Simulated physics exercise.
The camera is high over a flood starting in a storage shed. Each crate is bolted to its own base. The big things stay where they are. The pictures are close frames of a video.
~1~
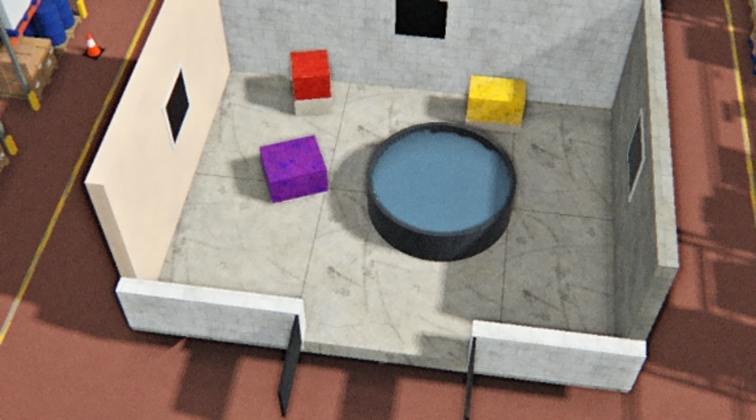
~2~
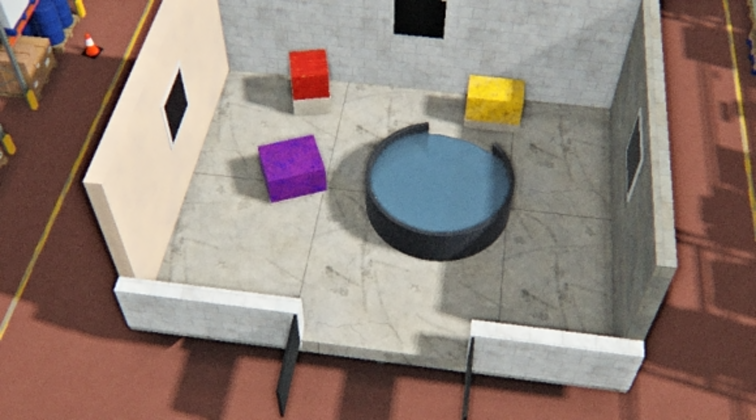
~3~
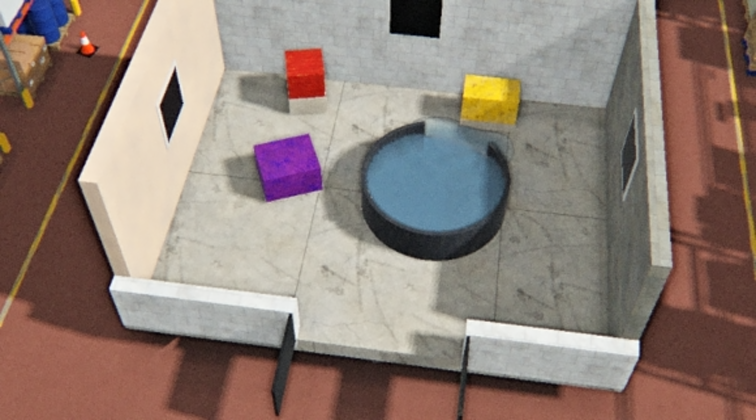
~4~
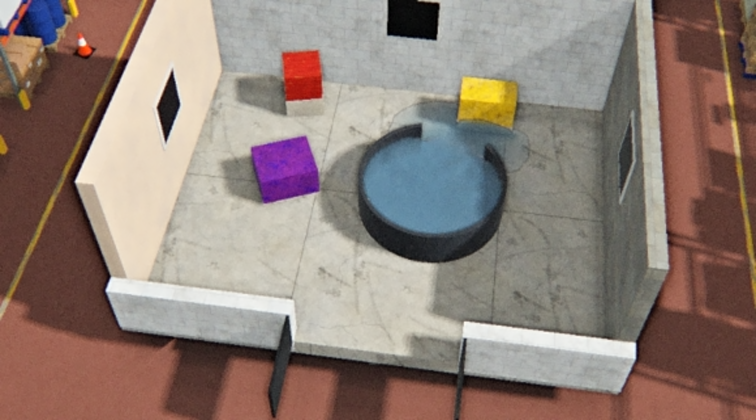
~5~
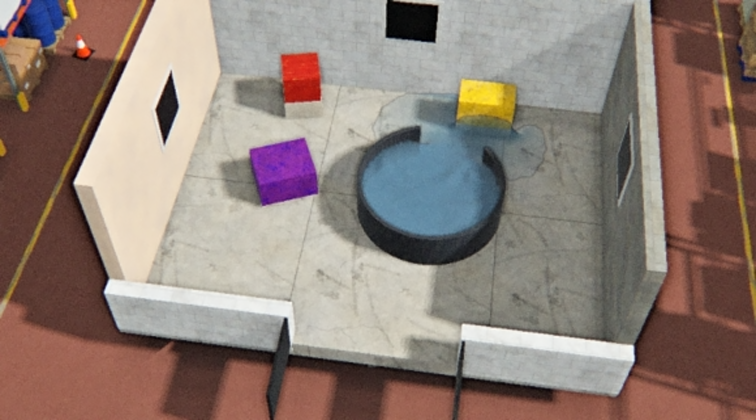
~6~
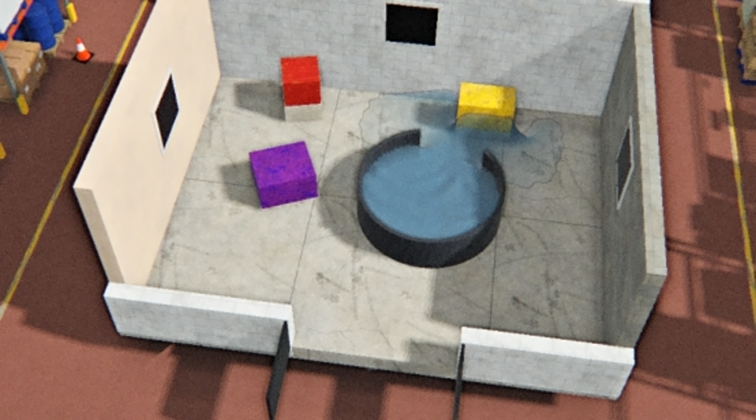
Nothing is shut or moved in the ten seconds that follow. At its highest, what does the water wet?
In the end: The yellow crate is soaked; the purple crate is soaked; the red crate keeps dry.
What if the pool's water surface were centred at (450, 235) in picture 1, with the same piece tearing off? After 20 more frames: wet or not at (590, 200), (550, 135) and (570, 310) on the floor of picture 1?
One after the other: Flooded, wet, dry.
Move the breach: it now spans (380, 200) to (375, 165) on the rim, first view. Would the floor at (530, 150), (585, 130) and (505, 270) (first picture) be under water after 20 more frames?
In that order: Free of water, clear, free of water.
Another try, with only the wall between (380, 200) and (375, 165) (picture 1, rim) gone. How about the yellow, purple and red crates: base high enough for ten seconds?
My reading: Yellow keeps dry; purple is soaked; red is safe.
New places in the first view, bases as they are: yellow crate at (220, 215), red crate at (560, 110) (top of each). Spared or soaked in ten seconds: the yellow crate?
Then: Yellow crate is spared.
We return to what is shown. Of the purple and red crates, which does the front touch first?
The red one.
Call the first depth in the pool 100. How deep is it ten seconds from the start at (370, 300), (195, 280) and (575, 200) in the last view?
About 6, 16 and 10 per cent.
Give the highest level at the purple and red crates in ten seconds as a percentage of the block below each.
About 190 and 70 per cent.
A moment on, water covers 20 % of the floor; the yellow crate water round its plinth, the purple crate not reached, the red crate water round its plinth.
Next, water covers 30 % of the floor; the yellow crate water round its plinth, the purple crate not reached, the red crate water round its plinth.
Then, water covers 55 % of the floor; the yellow crate water round its plinth, the purple crate water round its plinth, the red crate water round its plinth.
Later, water covers 90 % of the floor; the yellow crate water round its plinth, the purple crate water round its plinth, the red crate water round its plinth.
In the end, water covers 100 % of the floor; the yellow crate was topped, the purple crate was topped, the red crate stayed above the water.
